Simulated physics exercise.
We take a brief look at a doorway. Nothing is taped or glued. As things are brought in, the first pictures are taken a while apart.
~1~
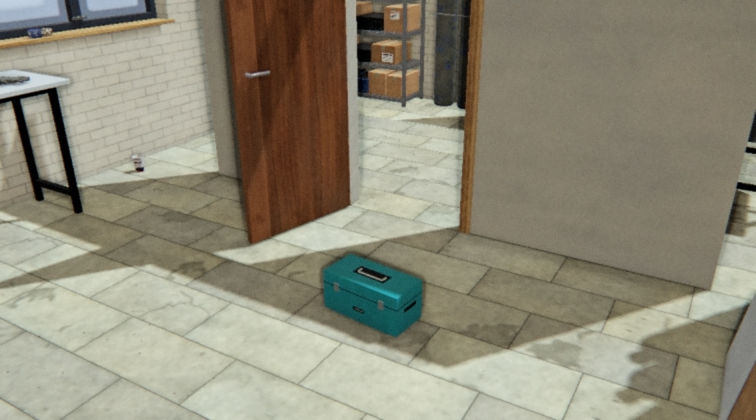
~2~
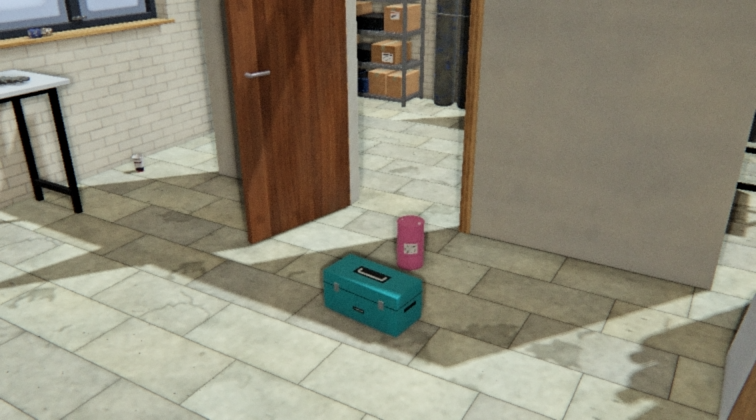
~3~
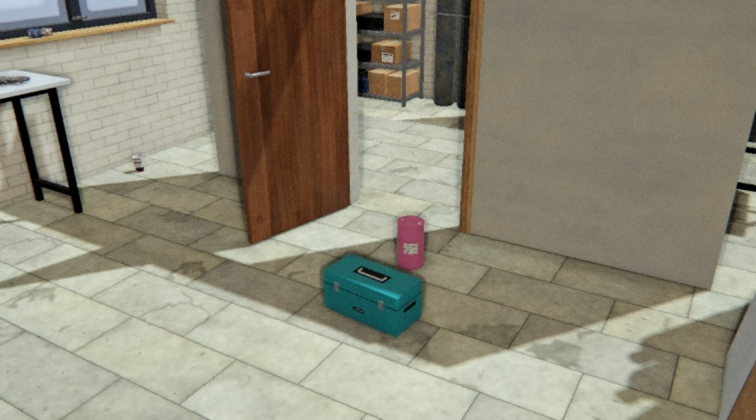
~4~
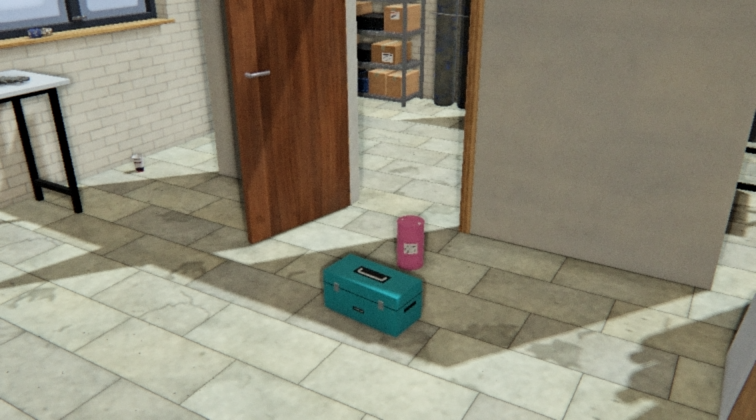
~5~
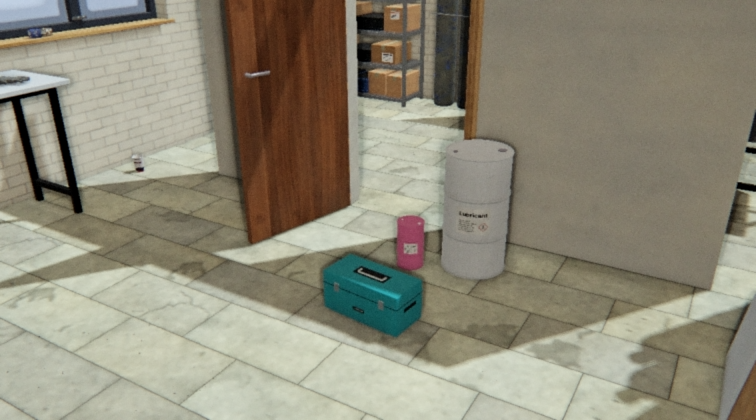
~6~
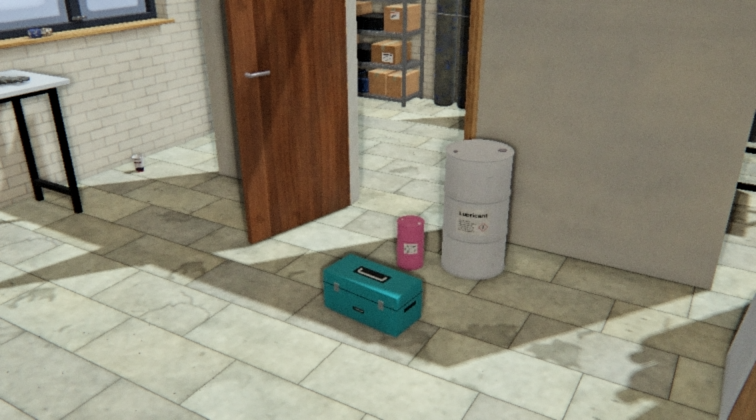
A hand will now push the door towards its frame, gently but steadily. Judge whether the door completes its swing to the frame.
Chances are the door will go the distance.
Then, 0.60 s later than the last frame, open by 84°.
Then, 1.10 s later than the last frame, open by 48°.
Then, 1.50 s later than the last frame, open by 17°.
When it is over, open by 0°; all 3 as before. End places, in pixels of the last picture, white drum near (476, 209).
